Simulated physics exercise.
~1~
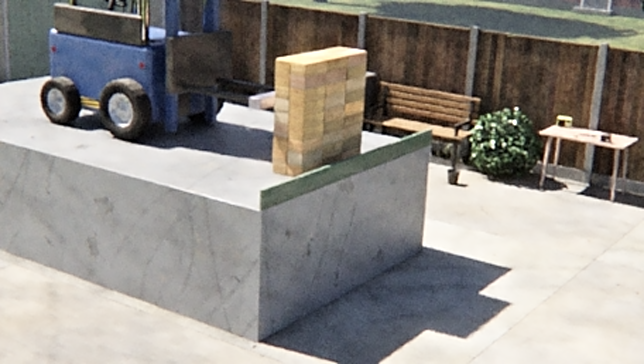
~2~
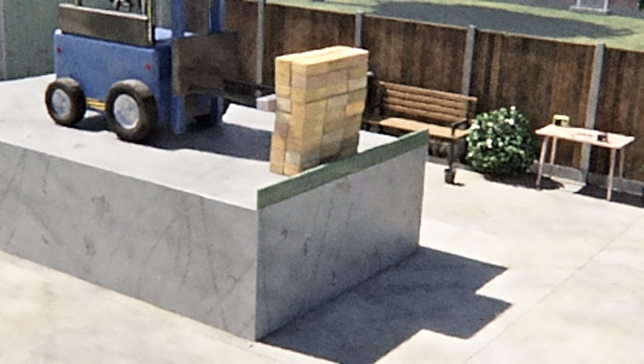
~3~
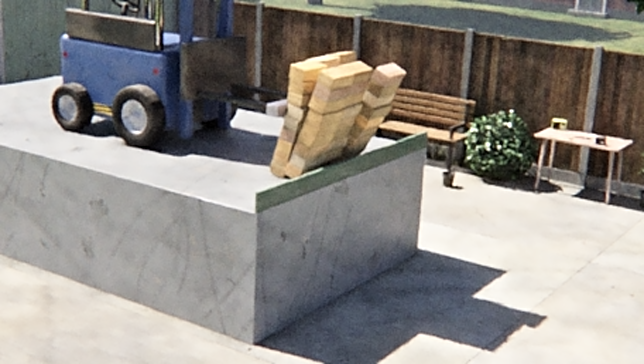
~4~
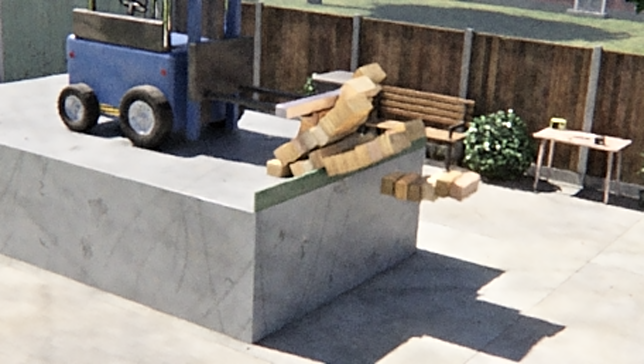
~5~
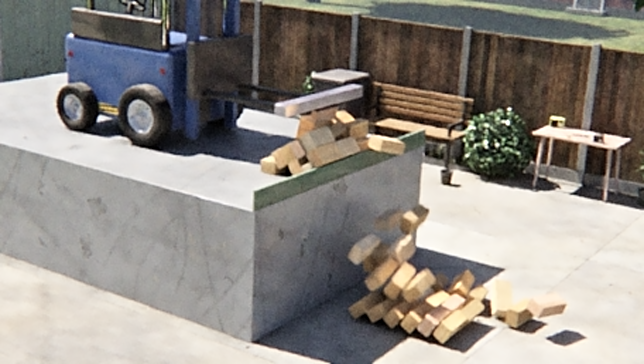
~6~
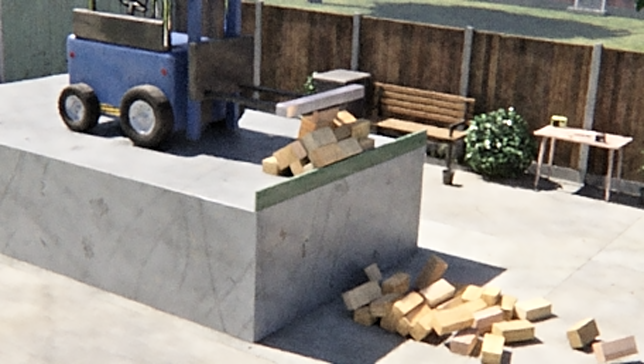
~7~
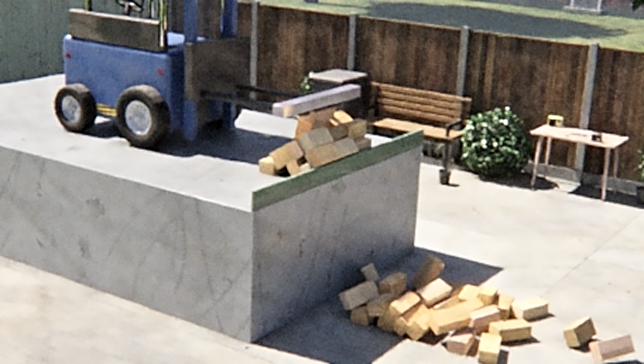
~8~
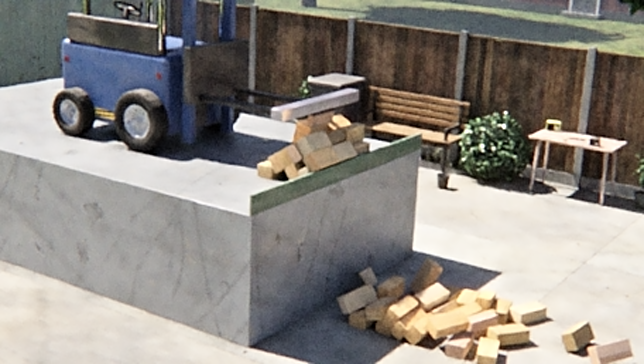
A blue forklift pushed a beam into a tall stack of wooden blocks on a raised platform, and the stack leaned right and broke apart, with many blocks tumbling over the edge to the ground while the rest stayed heaped beside the low green board.
